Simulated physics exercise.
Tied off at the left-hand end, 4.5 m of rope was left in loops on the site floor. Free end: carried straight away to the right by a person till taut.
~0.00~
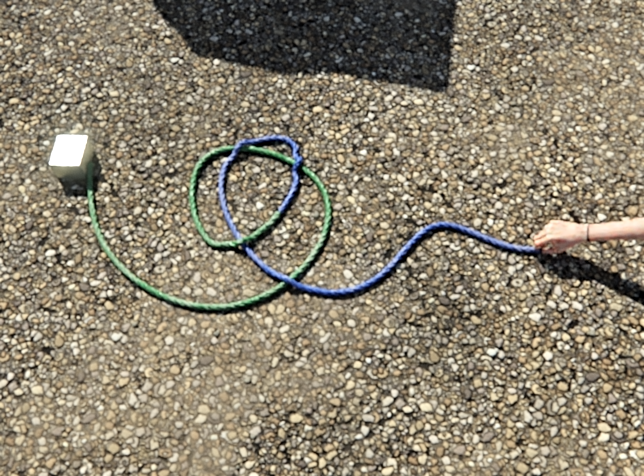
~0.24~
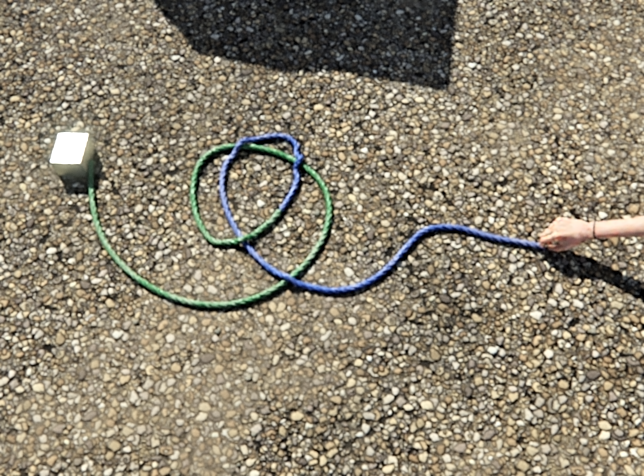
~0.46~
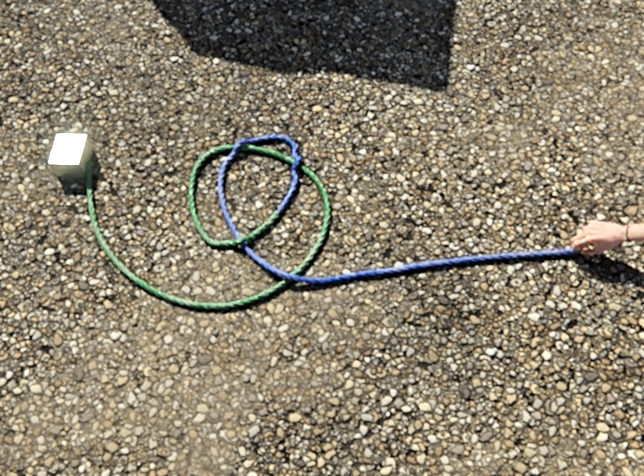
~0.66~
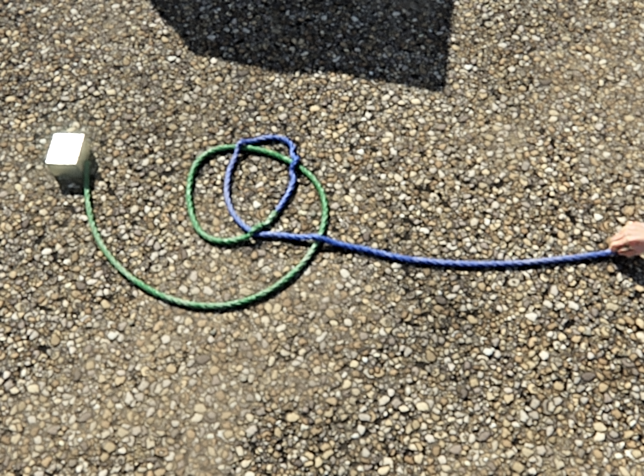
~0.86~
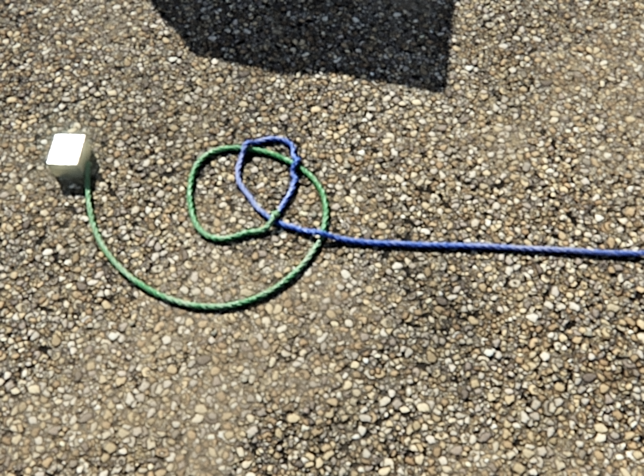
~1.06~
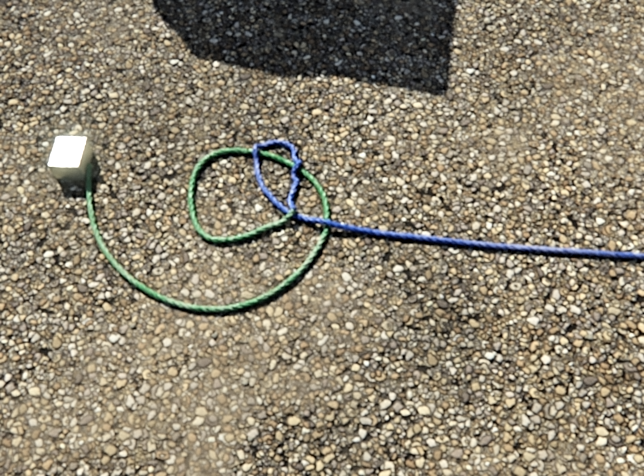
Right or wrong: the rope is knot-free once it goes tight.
Right.
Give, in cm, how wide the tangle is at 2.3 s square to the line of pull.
Roughly 60 cm.
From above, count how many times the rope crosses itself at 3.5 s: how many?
Count: 1.
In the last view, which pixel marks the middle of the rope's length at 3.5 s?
Mid-length point: Approx. (433, 211) px.
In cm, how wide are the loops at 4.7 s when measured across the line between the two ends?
At that time the loops are roughly 48 cm wide.
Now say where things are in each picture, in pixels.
The first picture shows crossings (240, 148) blue over green, (244, 244) green over blue, (287, 282) blue over green, (302, 168) blue over green; rope runs through (122, 268) (326, 197) (223, 245) (222, 176) (407, 248); grip (539, 250).
In the second picture, rope runs through (123, 265) (224, 243) (408, 246); grip (545, 247).
In the third picture, rope runs through (121, 266) (222, 244) (430, 265); grip (578, 251).
In the fourth picture, rope runs through (118, 266) (223, 242) (467, 264); grip (615, 252).
In the fifth picture, rope runs through (119, 267) (226, 239) (504, 247).
In the sixth picture, rope runs through (120, 269) (325, 200) (228, 240) (269, 194) (544, 250).
By 2.3 s, the ends are 2.7 m apart, loops still 59 cm across.
By 3.5 s, the ends are 3.4 m apart, loops still 58 cm across.
By 4.7 s, the ends are 4.1 m apart, loops still 48 cm across.
By 5.9 s, the ends are 4.5 m apart, and it runs straight.
By 6.2 s, the ends are 4.5 m apart, and it runs straight.
